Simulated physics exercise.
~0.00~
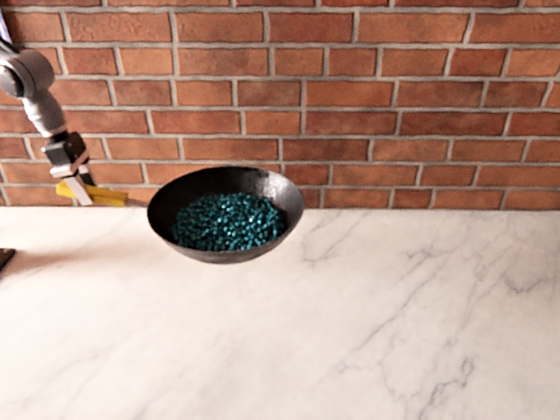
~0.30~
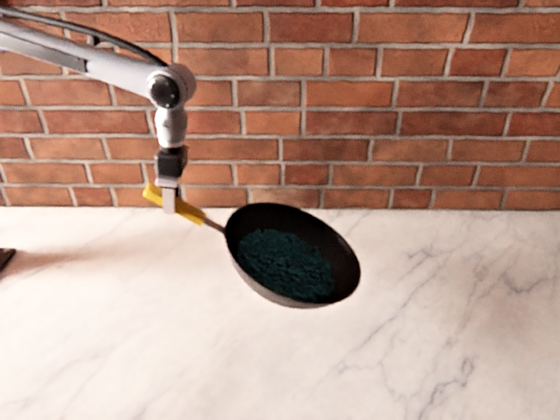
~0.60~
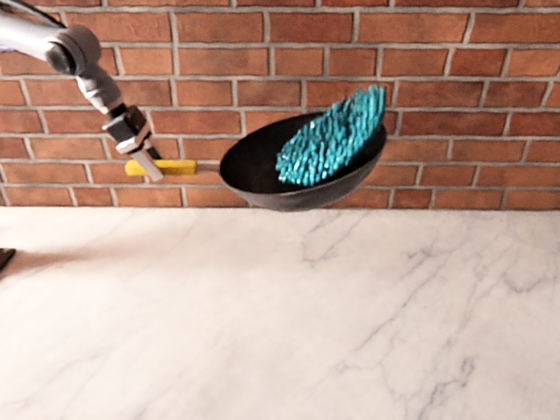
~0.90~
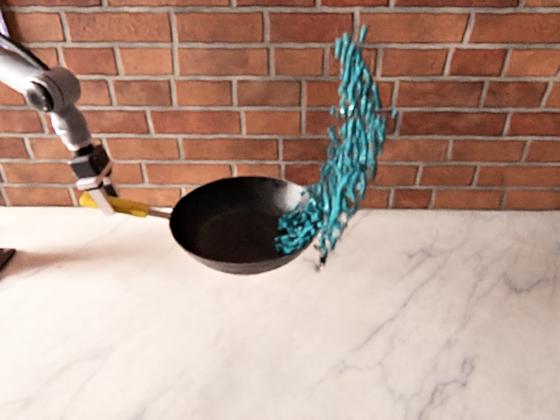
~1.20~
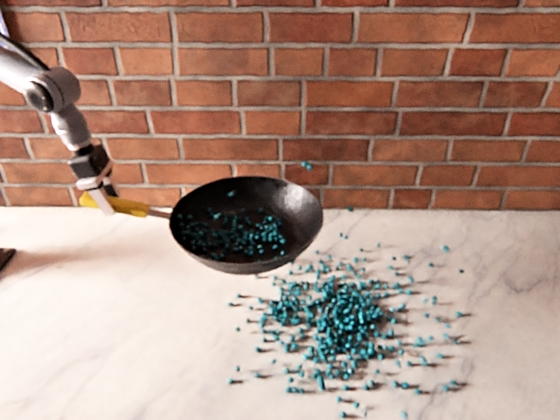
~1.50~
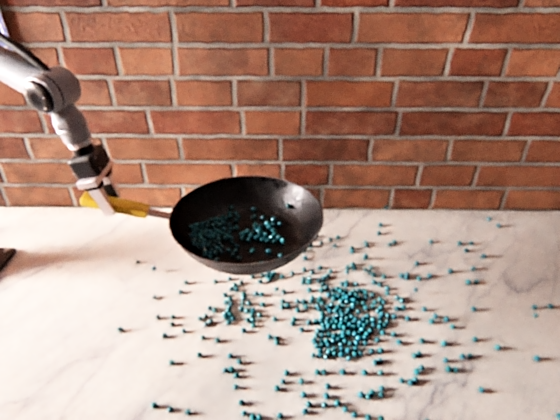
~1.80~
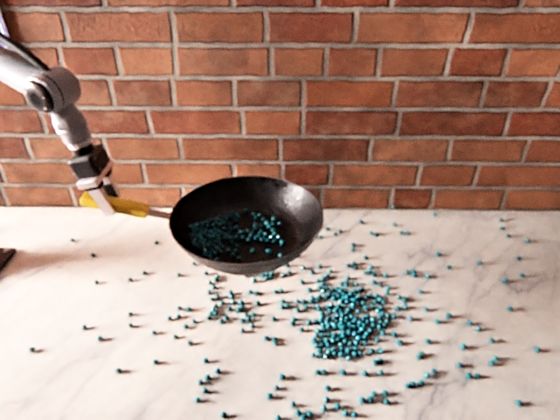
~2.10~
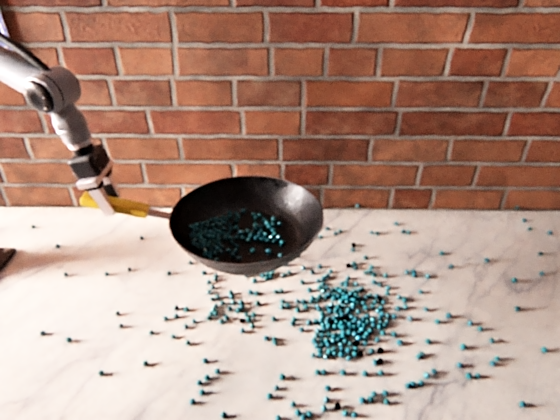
A robot arm swept a dark pan full of teal beads to the right, dipped and tipped it, then swung it up and back left, flinging the beads into the air; most scattered across the marble counter, while some stayed in the pan.
